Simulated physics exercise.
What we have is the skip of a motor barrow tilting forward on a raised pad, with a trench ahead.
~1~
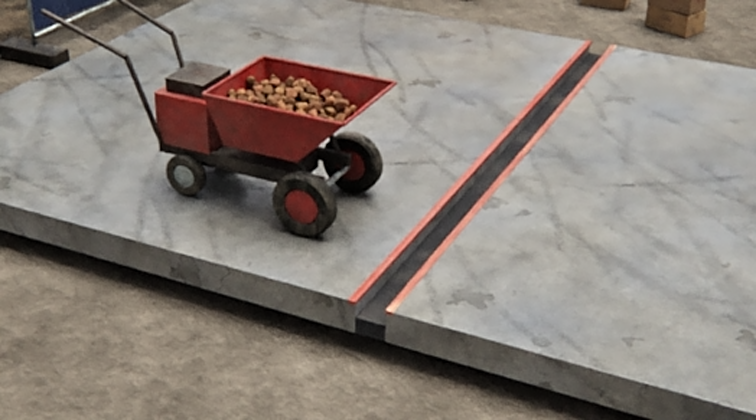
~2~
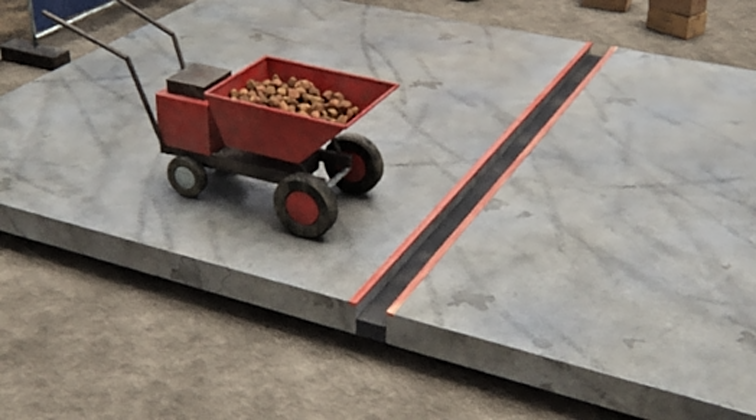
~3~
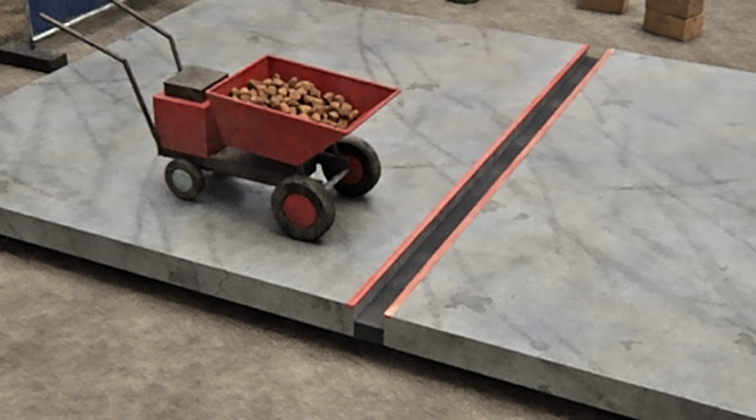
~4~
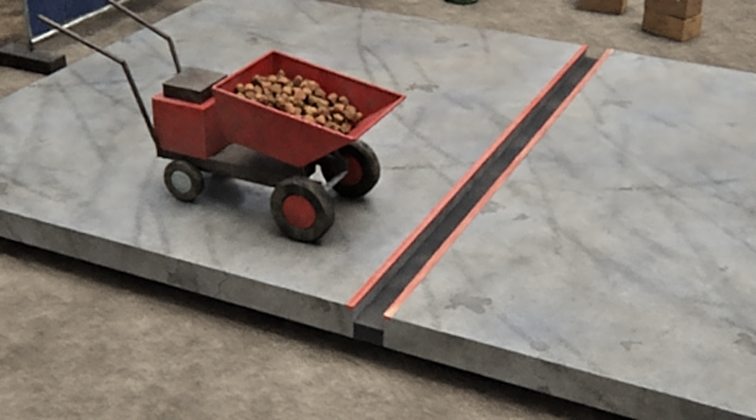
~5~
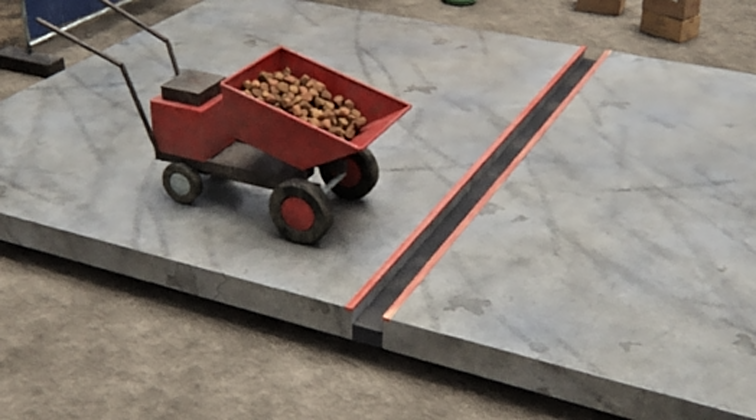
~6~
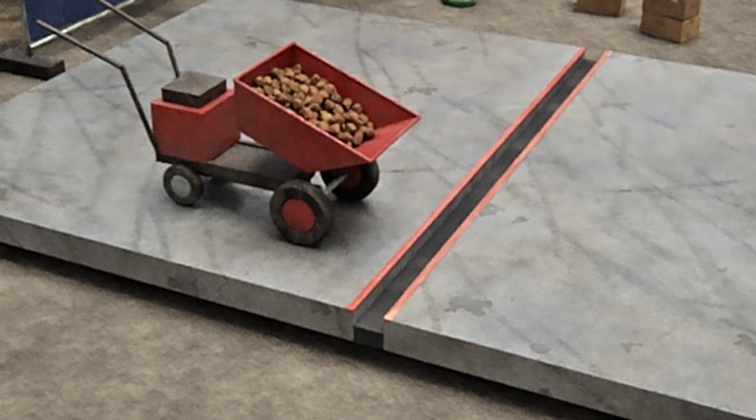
A red barrow's skip, loaded with brown lumps, sat almost level at first, then tilted steadily forward to the right while its wheels stayed put on the gray slab, short of a dark, red-edged trench.
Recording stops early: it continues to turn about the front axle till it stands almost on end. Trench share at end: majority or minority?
A minority.
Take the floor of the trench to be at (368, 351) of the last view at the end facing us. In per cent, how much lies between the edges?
The share would be close to 50 percent.
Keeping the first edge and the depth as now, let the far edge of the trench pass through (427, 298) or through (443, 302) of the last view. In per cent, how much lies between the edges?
For the first it's 50 per cent, for the second 70 per cent.
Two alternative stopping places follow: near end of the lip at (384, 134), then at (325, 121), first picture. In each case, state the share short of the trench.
0 and 0 in a hundred, in that order.
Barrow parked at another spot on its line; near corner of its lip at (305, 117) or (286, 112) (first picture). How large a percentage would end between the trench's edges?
Well, you'd get roughly 40 per cent from the first place and roughly 30 per cent from the second.
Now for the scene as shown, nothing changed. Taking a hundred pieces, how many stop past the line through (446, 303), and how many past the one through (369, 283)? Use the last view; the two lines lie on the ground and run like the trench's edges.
That's 30 in a hundred for the first and 70 in a hundred for the second.
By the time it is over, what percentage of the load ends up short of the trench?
0 %.
Soon after the last picture, skip tipped steeply; all in the skip.
A little later, skip tipped right over; about half in the skip; about a quarter in or heaped over the trench; about a third beyond it.
Later still, skip tipped right over; about a quarter in the skip; about a quarter in or heaped over the trench; about half beyond it.
At rest, skip tipped right over; about a quarter in the skip; about a quarter in or heaped over the trench; about half beyond it.
